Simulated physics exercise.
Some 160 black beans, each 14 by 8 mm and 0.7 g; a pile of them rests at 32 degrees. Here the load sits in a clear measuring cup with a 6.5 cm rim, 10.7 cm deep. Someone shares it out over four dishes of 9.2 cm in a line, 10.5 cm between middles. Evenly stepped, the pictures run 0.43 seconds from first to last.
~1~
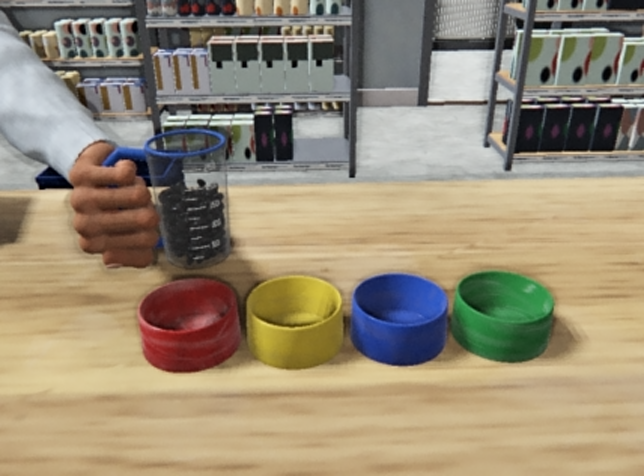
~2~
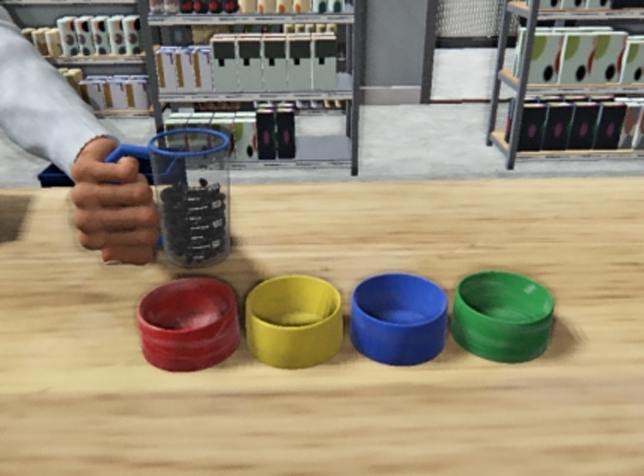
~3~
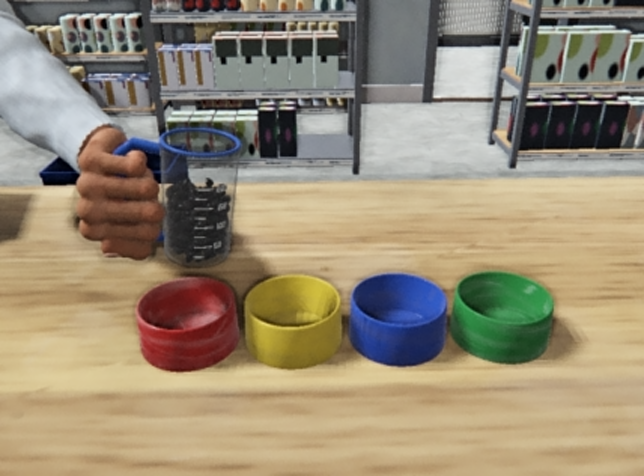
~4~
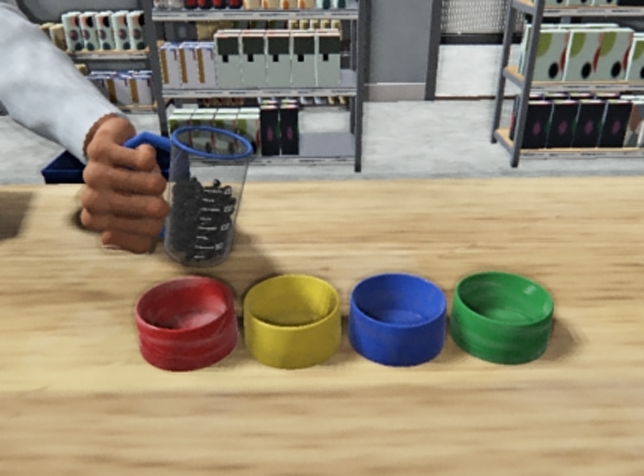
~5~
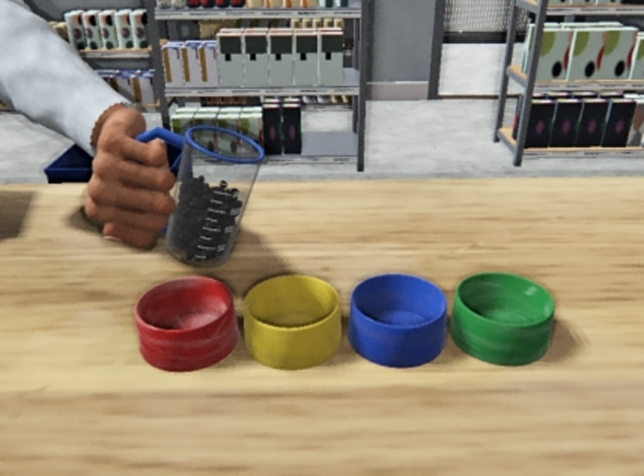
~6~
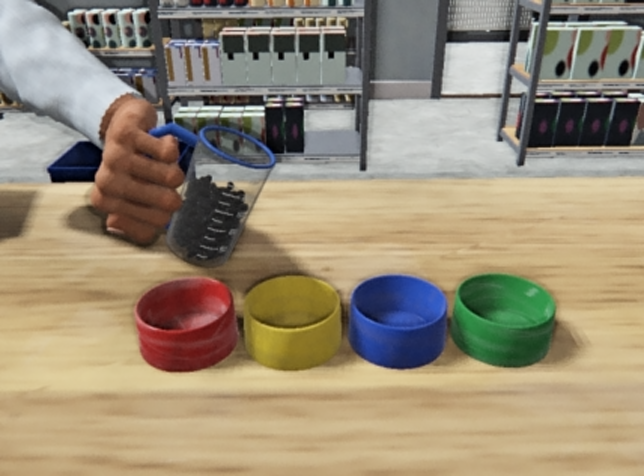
A hand holding a clear measuring cup of black beans, gradually tilting it rightward behind red, yellow, blue and green dishes.
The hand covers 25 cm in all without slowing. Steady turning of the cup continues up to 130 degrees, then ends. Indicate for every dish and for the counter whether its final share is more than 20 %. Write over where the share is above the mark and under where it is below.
Red dish: Under; blue dish: Over; green dish: Under; yellow dish: Under; counter: Under.
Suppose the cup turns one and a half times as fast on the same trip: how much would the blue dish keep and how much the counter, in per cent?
Blue 70; counter 30.
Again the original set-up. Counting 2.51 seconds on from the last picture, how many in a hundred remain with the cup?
Load share: Near 0 percent.
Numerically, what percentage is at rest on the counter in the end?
Estimate: Close to 0 %.
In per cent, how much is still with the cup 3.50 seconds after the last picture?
Around 0 in a hundred.
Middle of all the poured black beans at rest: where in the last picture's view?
After settling, the middle sits near (403, 321).
Then, 1.51 s after the last picture, tilt 127 degrees; cup holds 45 %, blue 50 %.
Then, 2.51 s after the last picture, tilt 130 degrees; cup holds 0 %, blue 100 %.
Then, 3.50 s after the last picture, tilt 130 degrees; cup holds 0 %, blue 100 %.
In the end, red 0 %, blue 100 %, green 0 %, yellow 0 %, counter 0 %.
